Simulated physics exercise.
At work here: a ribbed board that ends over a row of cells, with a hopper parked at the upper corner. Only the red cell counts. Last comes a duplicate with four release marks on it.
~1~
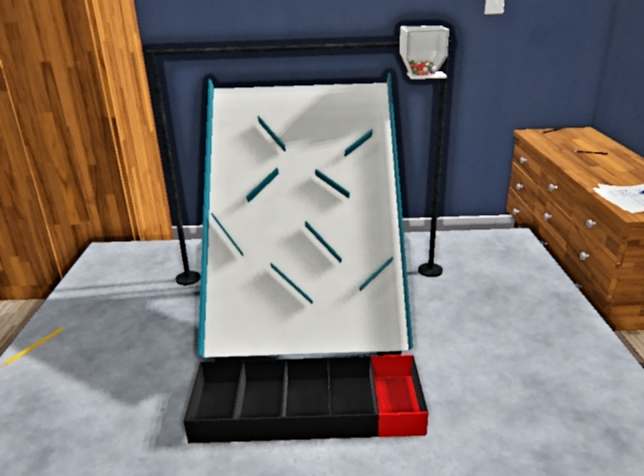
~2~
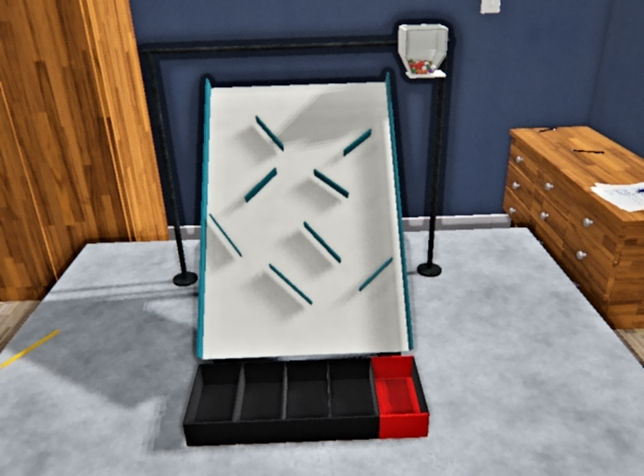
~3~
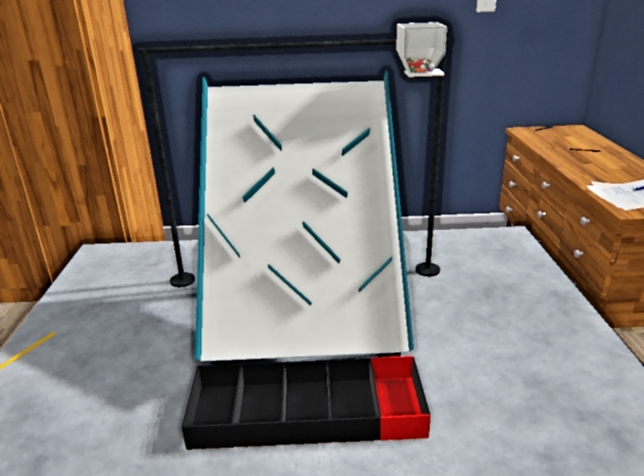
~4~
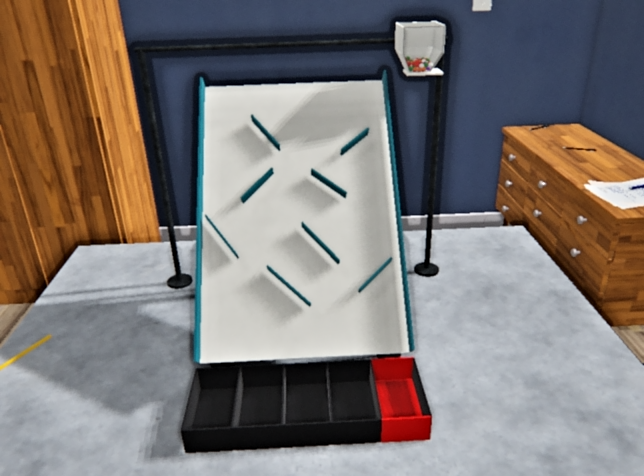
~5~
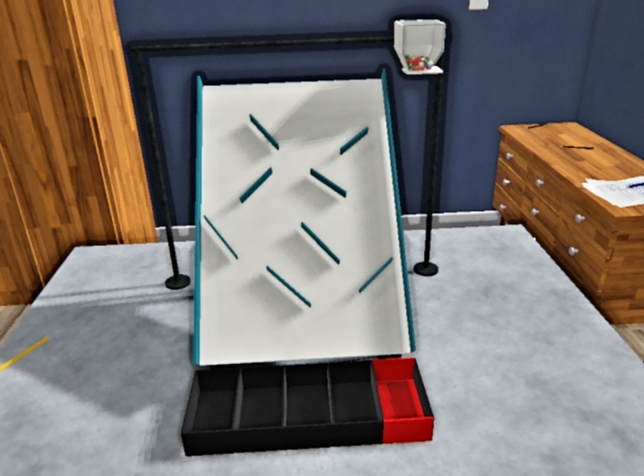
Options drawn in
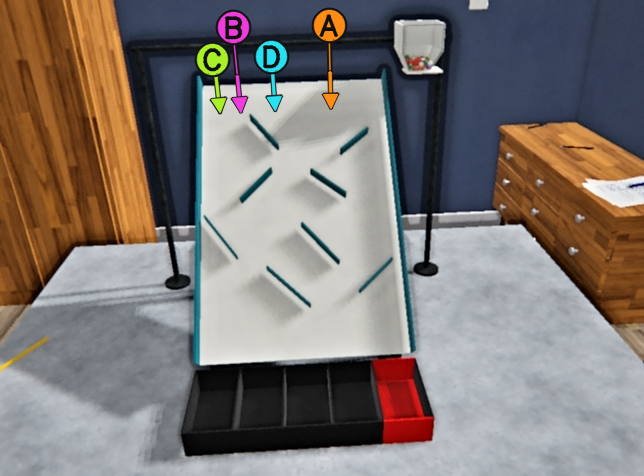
A tilted white board with teal ribs stands above black and red cells, nearly motionless.
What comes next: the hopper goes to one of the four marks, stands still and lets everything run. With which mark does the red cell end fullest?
Mark A does it best.
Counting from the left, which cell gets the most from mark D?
It is the fourth one.
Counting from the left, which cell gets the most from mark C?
It is the third one.
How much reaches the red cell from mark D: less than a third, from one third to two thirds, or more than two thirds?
Less than a third.
On the marked copy, mark A meets the board at (330, 103); mark B meets the board at (240, 107); mark C meets the board at (219, 107); mark D meets the board at (274, 105).
With A, about a third in the red cell, about half in other cells, a small part outside the box.
With B, a stray few in the red cell, most in other cells, a small part outside the box.
With C, a stray few in the red cell, most in other cells, a small part outside the box.
With D, a small part in the red cell, most in other cells, a small part outside the box.
